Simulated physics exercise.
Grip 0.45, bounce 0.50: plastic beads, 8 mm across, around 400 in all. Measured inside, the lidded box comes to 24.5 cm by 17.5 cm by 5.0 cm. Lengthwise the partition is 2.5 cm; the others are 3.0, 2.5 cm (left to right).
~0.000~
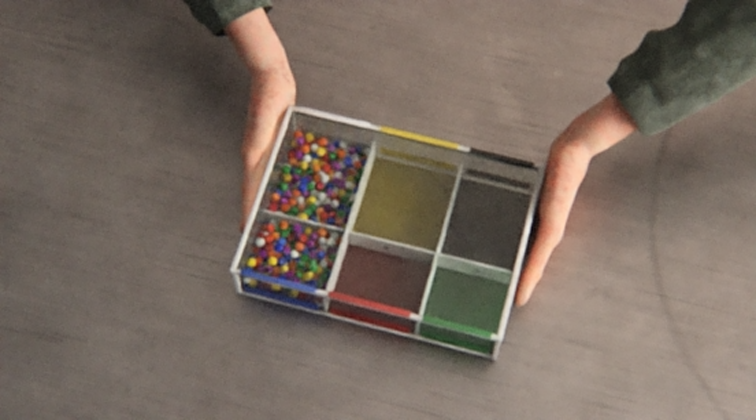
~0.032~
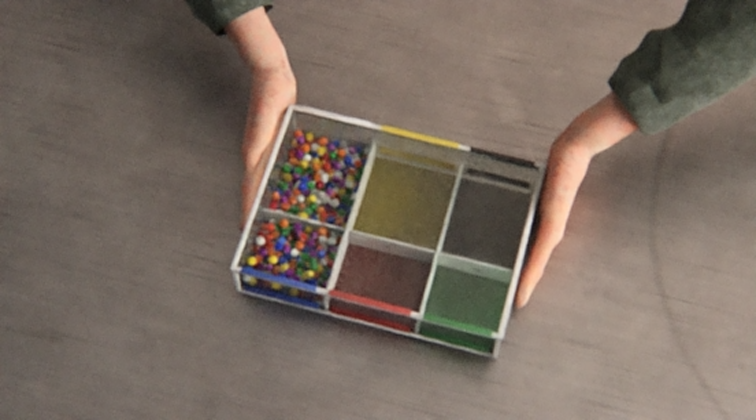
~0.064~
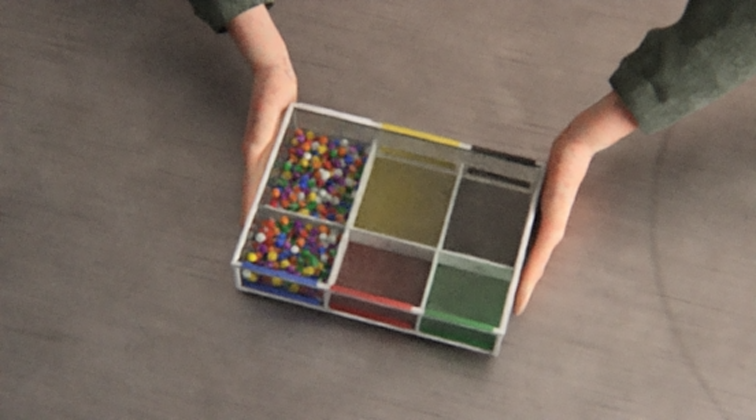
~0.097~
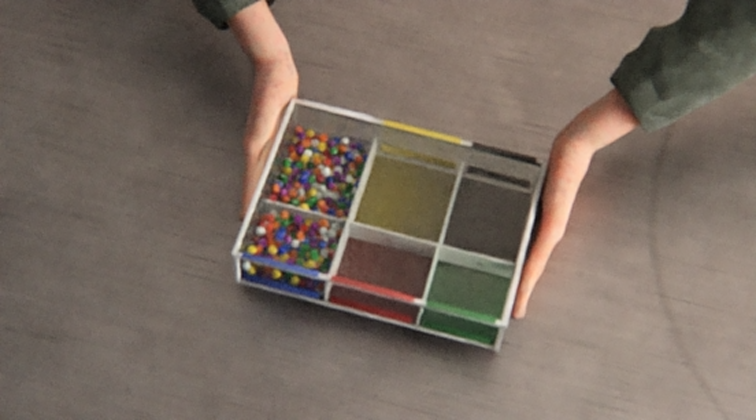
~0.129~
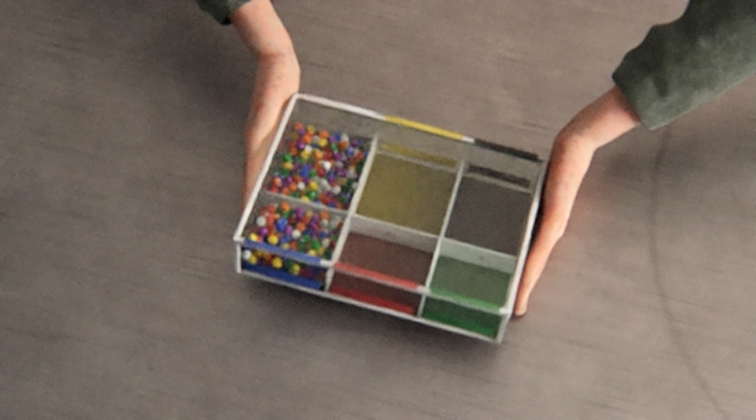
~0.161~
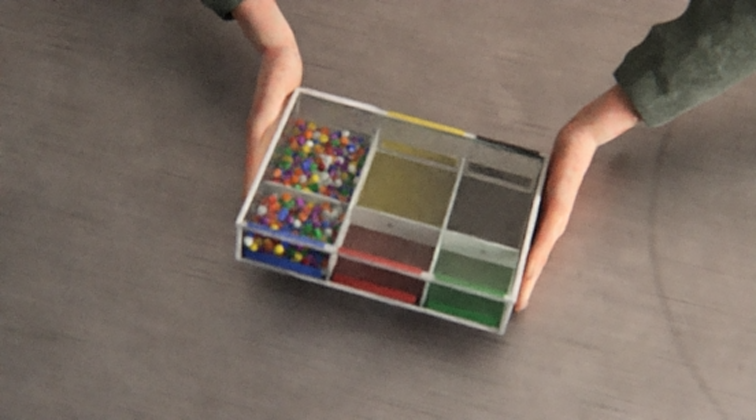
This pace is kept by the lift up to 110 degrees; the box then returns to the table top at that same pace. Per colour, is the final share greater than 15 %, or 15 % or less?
Result: Red compartment: Does not clear the bar, blue compartment: Does not clear the bar, green compartment: Does not clear the bar, yellow compartment: Clears the bar, white compartment: Clears the bar, black compartment: Does not clear the bar.
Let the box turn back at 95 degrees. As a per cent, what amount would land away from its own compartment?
Roughly 50 percent would.
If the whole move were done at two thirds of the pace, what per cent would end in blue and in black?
That gives blue 0 percent and black 10 percent.
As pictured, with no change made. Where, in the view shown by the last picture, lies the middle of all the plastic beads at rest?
Centre at rest: Approx. (343, 168) px.
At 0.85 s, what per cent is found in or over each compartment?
You'd see red at 0, blue at 10, green at 0, yellow at 10, white at 75 and black at 0 per cent.
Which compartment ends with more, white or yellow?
The white one.
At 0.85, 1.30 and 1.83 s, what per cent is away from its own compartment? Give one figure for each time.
Roughly 40, 50, 50.
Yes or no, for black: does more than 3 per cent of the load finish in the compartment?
Result for black: True.
Then, at 0.85 s, tilt 110 degrees; blue 10 %, yellow 10 %, white 75 %.
After 1.30 s, tilt 49 degrees; yellow 20 %, white 70 %, black 10 %.
Then, at 1.83 s, tilt 0 degrees; yellow 20 %, white 70 %, black 10 %.
At rest (2.4 s), red 0 %, blue 0 %, green 0 %, yellow 20 %, white 70 %, black 10 %.
